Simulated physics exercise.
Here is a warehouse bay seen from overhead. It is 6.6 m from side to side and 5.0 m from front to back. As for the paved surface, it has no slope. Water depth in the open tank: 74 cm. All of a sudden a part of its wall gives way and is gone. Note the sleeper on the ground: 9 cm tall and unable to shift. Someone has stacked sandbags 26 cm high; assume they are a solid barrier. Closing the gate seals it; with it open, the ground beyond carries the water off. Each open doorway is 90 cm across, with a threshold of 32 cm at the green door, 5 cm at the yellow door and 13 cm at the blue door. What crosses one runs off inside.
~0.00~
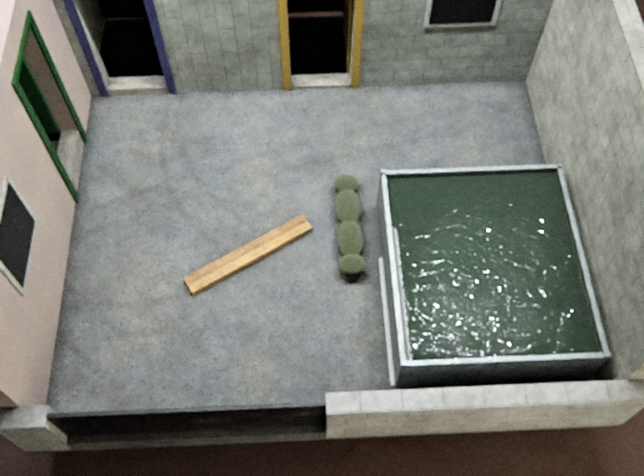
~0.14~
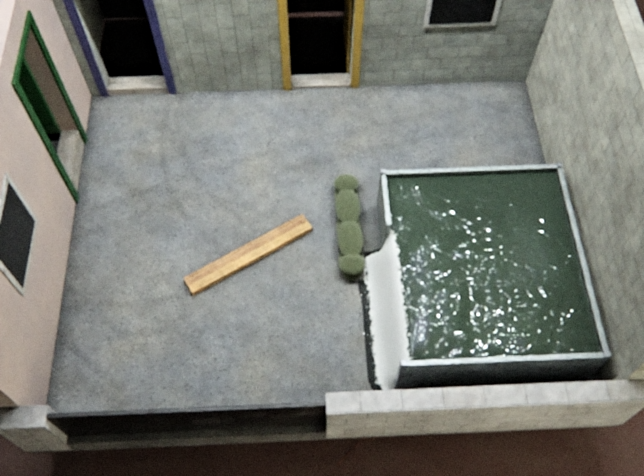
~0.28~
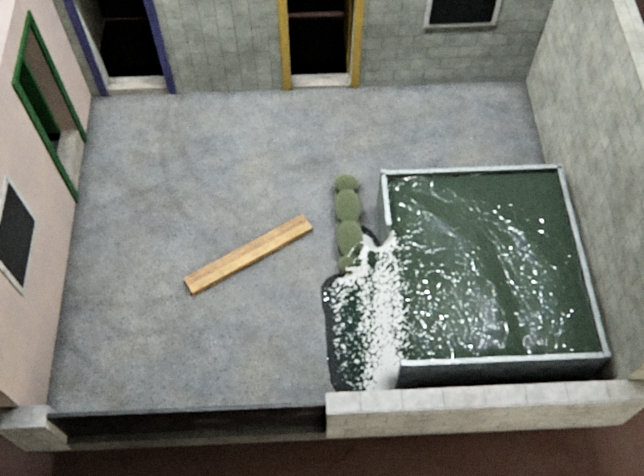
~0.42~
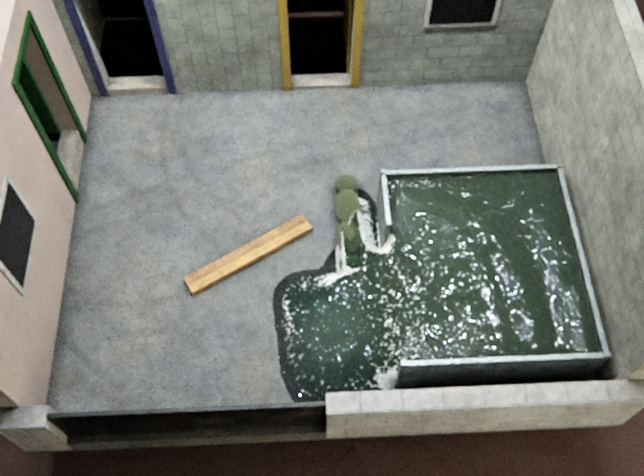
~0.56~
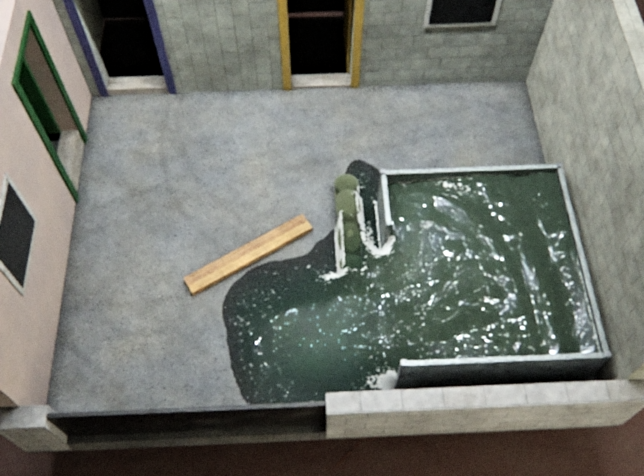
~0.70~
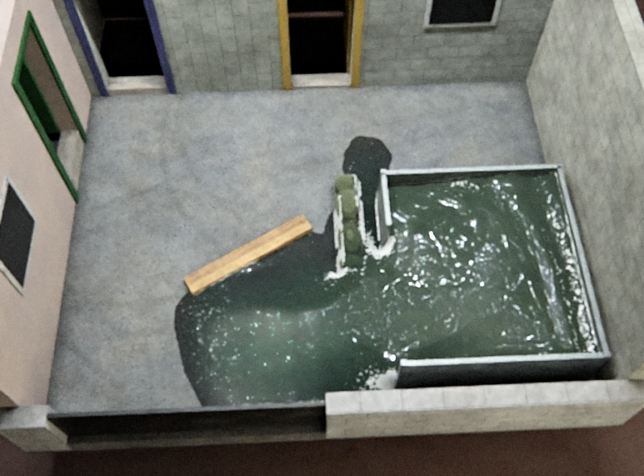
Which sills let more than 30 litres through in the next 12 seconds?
The green door: No, 30 litres or less; the yellow door: Yes, more than 30 litres; the blue door: Yes, more than 30 litres.
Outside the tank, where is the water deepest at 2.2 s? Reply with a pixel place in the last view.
Location: Approx. (62, 408).
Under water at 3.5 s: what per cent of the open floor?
70 %.
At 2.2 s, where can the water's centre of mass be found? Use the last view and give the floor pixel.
Roughly (333, 312).
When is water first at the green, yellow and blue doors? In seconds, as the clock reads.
Arrival times are green 2.2 seconds, yellow 1.5 seconds, blue 2.8 seconds.
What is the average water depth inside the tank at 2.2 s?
Roughly 36 centimetres.
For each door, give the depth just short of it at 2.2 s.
In centimetres, the green door gives 3, the yellow door 5 and the blue door 0.
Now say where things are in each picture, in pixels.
The first picture shows the open tank at (486, 260) is whole and still, 74 cm deep.
In the second picture, water pours out at (394, 308) and has run 1.0 m, to (391, 394); deepest outside 39 cm, 74 cm at the open tank's back.
In the third picture, the front is at (363, 234), 1.3 m from the gap at (394, 310); 1.3 m2 of floor is under water; 74 cm left at the back of the open tank.
In the fourth picture, the front is at (360, 196), 1.9 m from the gap at (394, 311); 2.7 m2 of floor is under water; 74 cm left at the back of the open tank.
In the fifth picture, the front is at (357, 168), 2.3 m from the gap at (394, 311); 4.2 m2 of floor is under water; 71 cm left at the back of the open tank.
In the sixth picture, water pours out at (394, 311) and has run 2.7 m, to (368, 144); deepest outside 44 cm, 64 cm at the open tank's back.
After 1.4 s water covers 45 % of the floor and is deepest (52 cm) near (45, 424); green door not reached, yellow door not reached, blue door not reached.
After 2.2 s water covers 55 % of the floor and is deepest (56 cm) near (62, 408); green door 3 cm at the sill, 0 L in, yellow door 5 cm at the sill, 4 L in, blue door not reached.
After 3.5 s water covers 70 % of the floor and is deepest (40 cm) near (91, 102); green door 14 cm at the sill, 0 L in, yellow door 5 cm at the sill, 6 L in, blue door 28 cm at the sill, 15 L in.
After 7.0 s water covers 95 % of the floor and is deepest (26 cm) near (526, 165); green door 13 cm at the sill, 0 L in, yellow door 8 cm at the sill, 31 L in, blue door 20 cm at the sill, 324 L in.
After 12.0 s water covers 95 % of the floor and is deepest (21 cm) near (566, 278); green door 10 cm at the sill, 0 L in, yellow door 16 cm at the sill, 120 L in, blue door 11 cm at the sill, 354 L in.
